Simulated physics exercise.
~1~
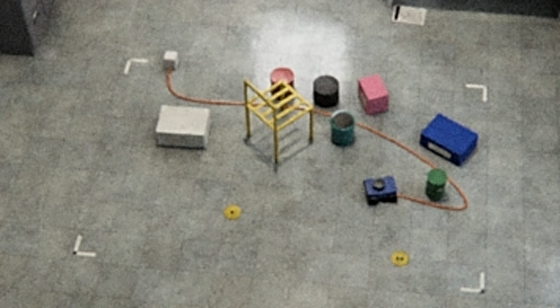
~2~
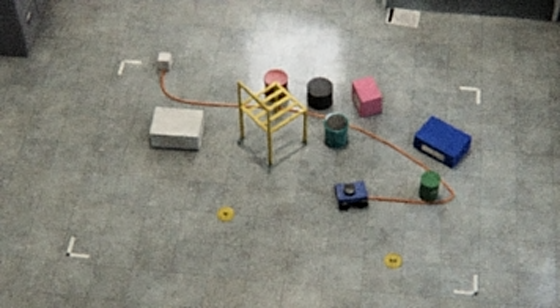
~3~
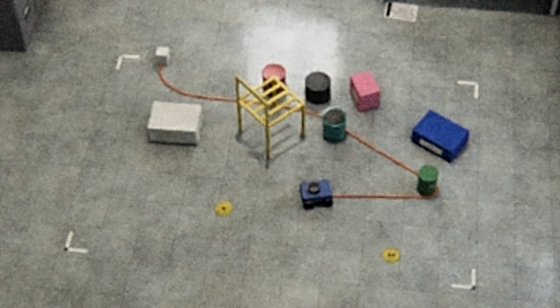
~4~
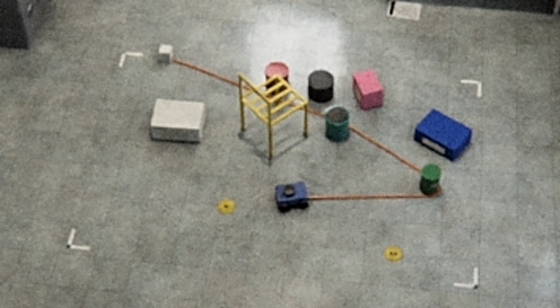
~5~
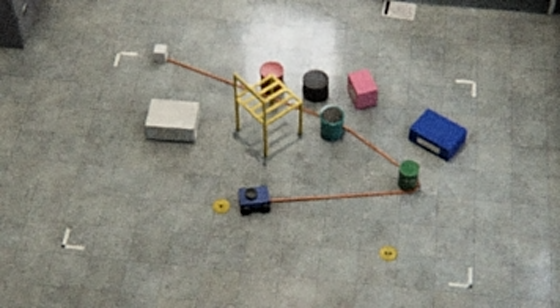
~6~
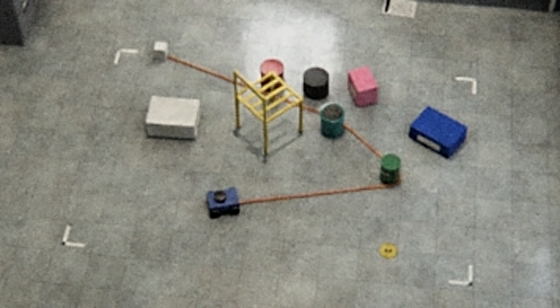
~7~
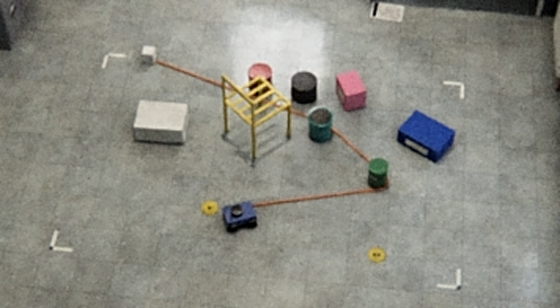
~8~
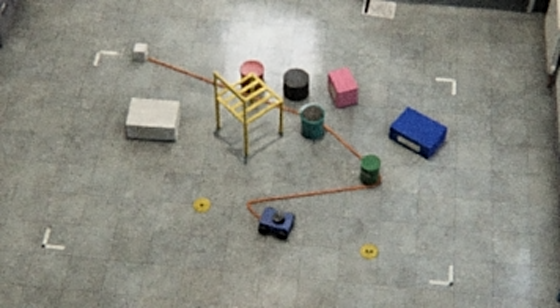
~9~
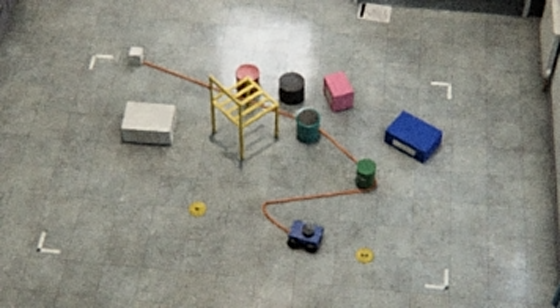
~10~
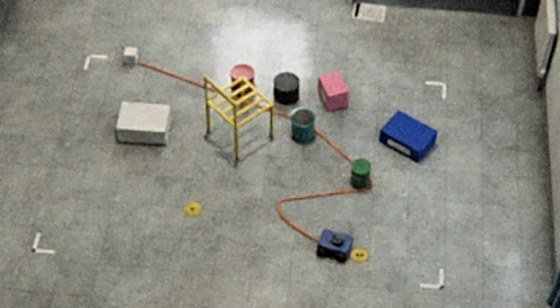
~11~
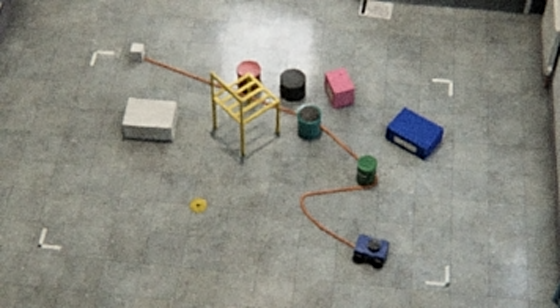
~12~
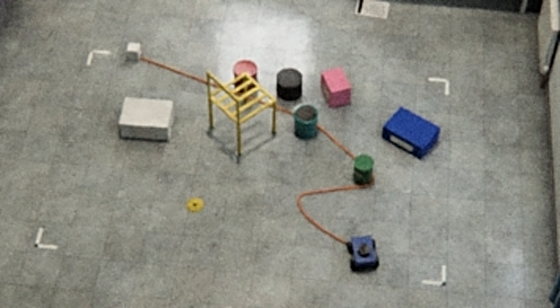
On a grey tiled floor, a small blue cart trailing an orange cord drove left past tubs, boxes and a yellow chair, the tightening cord dragging a green bin left, then turned back right and stopped over the second yellow mark, the bin still upright.
